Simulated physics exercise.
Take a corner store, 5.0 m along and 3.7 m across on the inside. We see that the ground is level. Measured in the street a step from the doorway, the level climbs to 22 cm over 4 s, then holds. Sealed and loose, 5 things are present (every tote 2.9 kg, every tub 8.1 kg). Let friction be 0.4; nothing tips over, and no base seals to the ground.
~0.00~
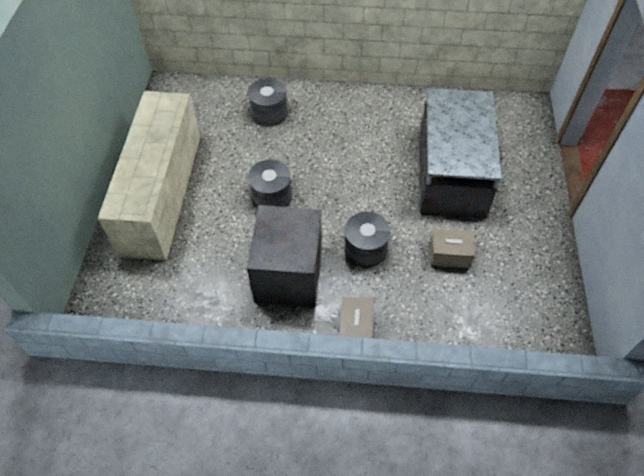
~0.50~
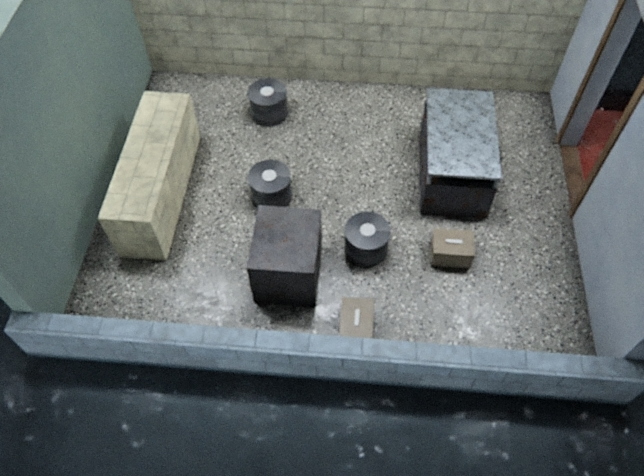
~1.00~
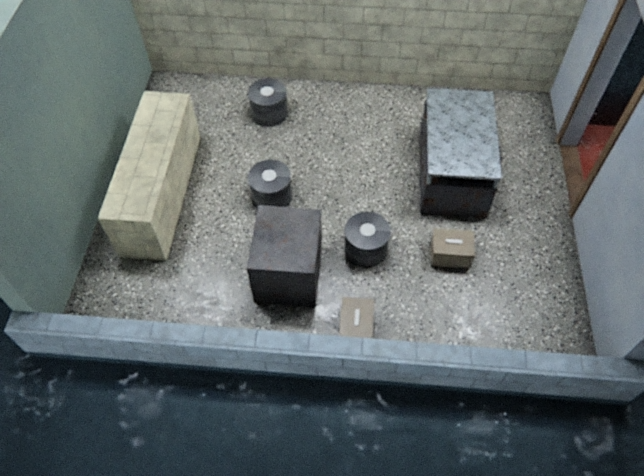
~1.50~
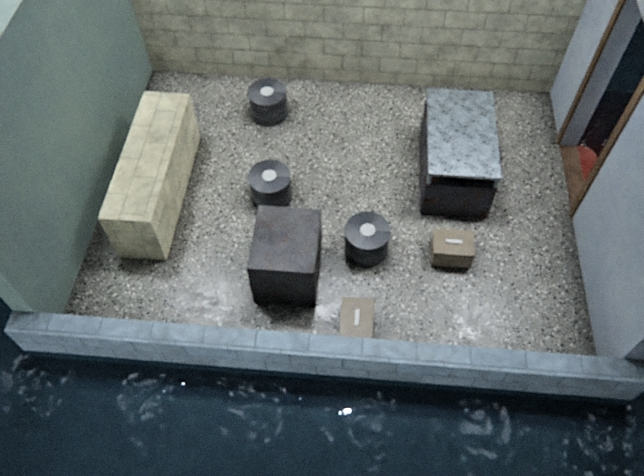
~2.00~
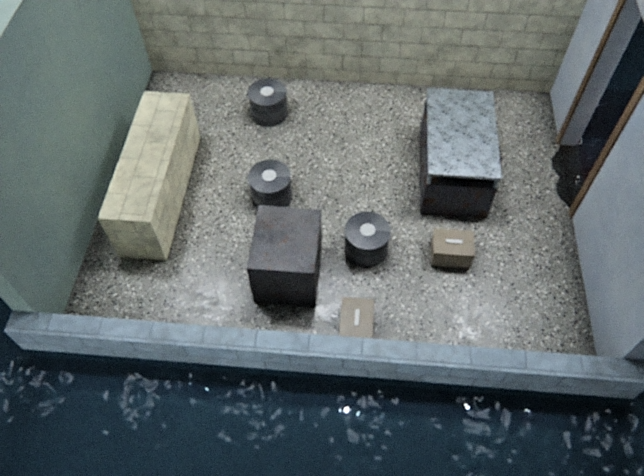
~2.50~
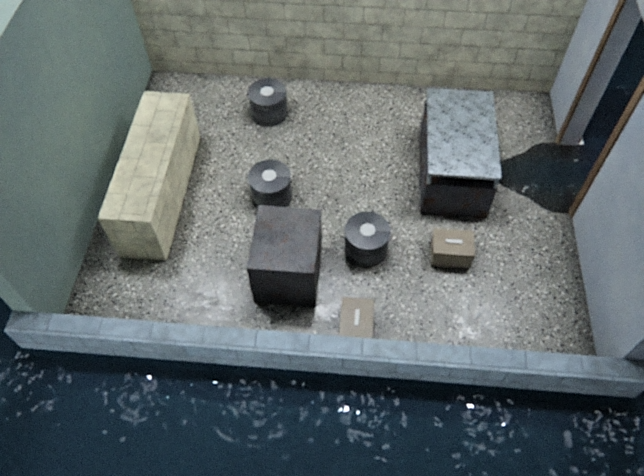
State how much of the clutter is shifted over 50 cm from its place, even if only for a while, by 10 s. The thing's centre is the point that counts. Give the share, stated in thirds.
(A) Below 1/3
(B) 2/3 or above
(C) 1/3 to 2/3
Answer: C.
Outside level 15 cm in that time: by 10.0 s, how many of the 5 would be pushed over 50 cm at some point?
The count would be 0.
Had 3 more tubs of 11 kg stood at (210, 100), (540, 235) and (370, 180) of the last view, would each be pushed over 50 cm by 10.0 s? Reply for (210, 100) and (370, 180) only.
The first: Not as far. The second: Not as far.
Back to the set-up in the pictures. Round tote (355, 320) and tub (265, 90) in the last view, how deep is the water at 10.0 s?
4 and 3 cm.
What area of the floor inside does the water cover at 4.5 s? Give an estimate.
My estimate is roughly 4.5 m2.
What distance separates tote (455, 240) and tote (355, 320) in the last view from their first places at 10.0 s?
The first is 120 cm from its start, the second 150 cm.
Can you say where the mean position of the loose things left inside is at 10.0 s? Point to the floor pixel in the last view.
I'd say about (287, 210) in the last view.
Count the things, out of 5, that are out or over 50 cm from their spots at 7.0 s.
It comes to 1.
After 3.5 s 0 of 5 are over 50 cm from their spots; 0 afloat.
After 4.5 s 0 of 5 are over 50 cm from their spots; 0 afloat.
After 7.0 s 1 of 5 are over 50 cm from their spots; 1 afloat.
After 10.0 s 2 of 5 are over 50 cm from their spots, and 2 have been at some point; 1 afloat.
